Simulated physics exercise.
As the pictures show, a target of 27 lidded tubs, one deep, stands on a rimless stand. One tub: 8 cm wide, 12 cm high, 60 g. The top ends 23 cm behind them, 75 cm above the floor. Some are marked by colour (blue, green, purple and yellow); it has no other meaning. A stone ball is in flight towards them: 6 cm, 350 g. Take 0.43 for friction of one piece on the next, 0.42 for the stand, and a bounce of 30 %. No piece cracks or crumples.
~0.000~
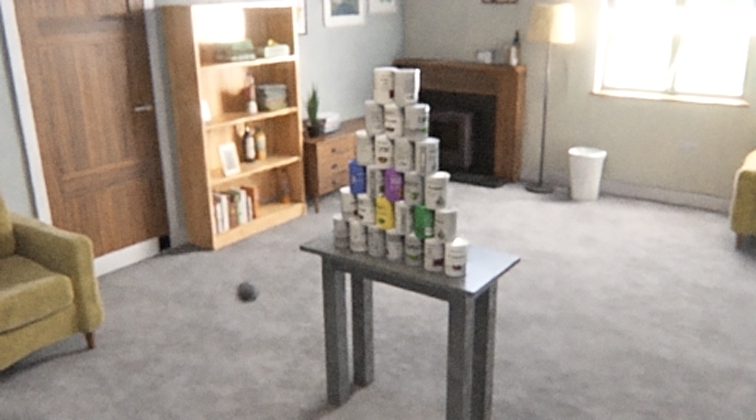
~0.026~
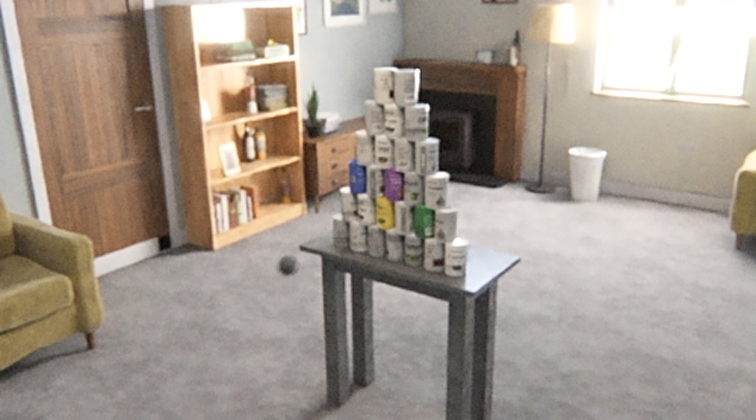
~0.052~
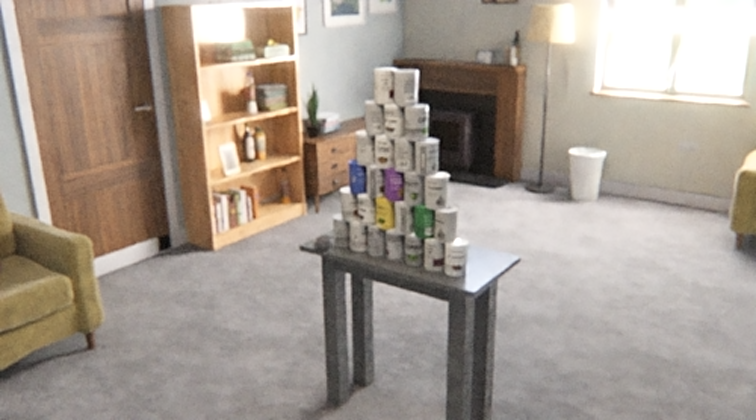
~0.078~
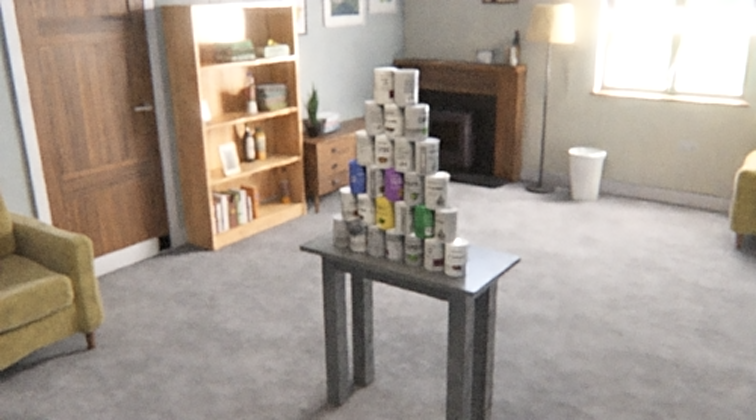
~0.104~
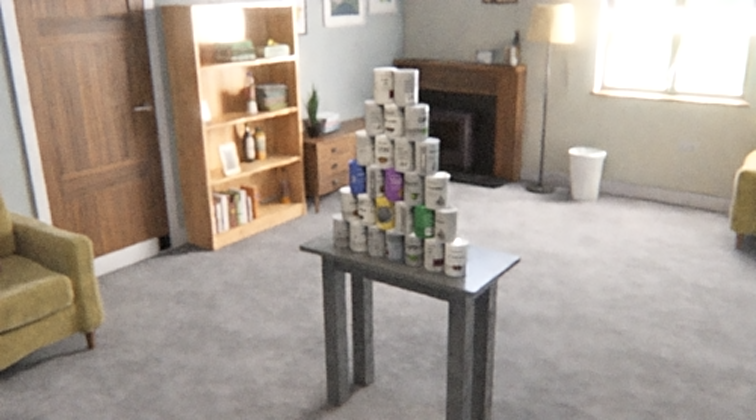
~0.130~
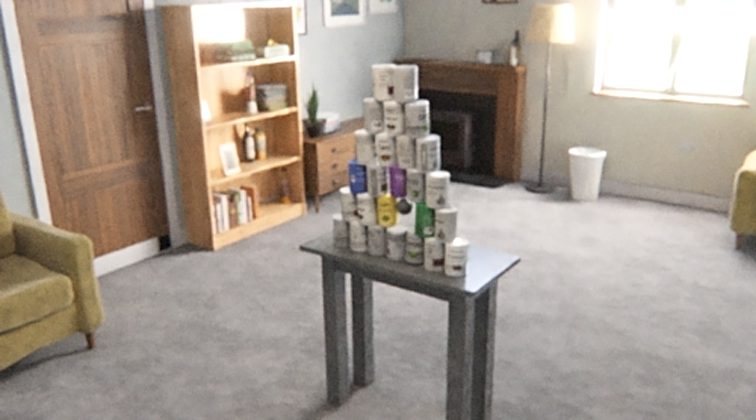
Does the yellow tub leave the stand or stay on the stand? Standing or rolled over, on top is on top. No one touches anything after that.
That tub drops off.
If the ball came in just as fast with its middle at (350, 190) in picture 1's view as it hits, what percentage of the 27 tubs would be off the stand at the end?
In that case 40 per cent.
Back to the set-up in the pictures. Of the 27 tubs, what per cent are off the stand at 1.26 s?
By then 45 per cent.
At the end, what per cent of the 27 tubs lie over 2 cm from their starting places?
65 per cent.
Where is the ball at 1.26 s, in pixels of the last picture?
Around (667, 180).
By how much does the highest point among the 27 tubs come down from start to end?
Some 36 cm lower.
After 0.58 s, ball still moving; 4 of the 27 tubs off the stand; yellow tub 30° from how it stood, 64 cm lower; purple tub on its side.
After 1.26 s, ball still moving; 12 of the 27 tubs off the stand; yellow tub on its side; purple tub on its side.
In the end (2.1 s), ball rolling away; 14 of the 27 tubs off the stand; yellow tub on its side; purple tub on its side; green tub 6 cm from its place. From the last view, middles, yellow tub near (450, 336), purple tub near (392, 264).
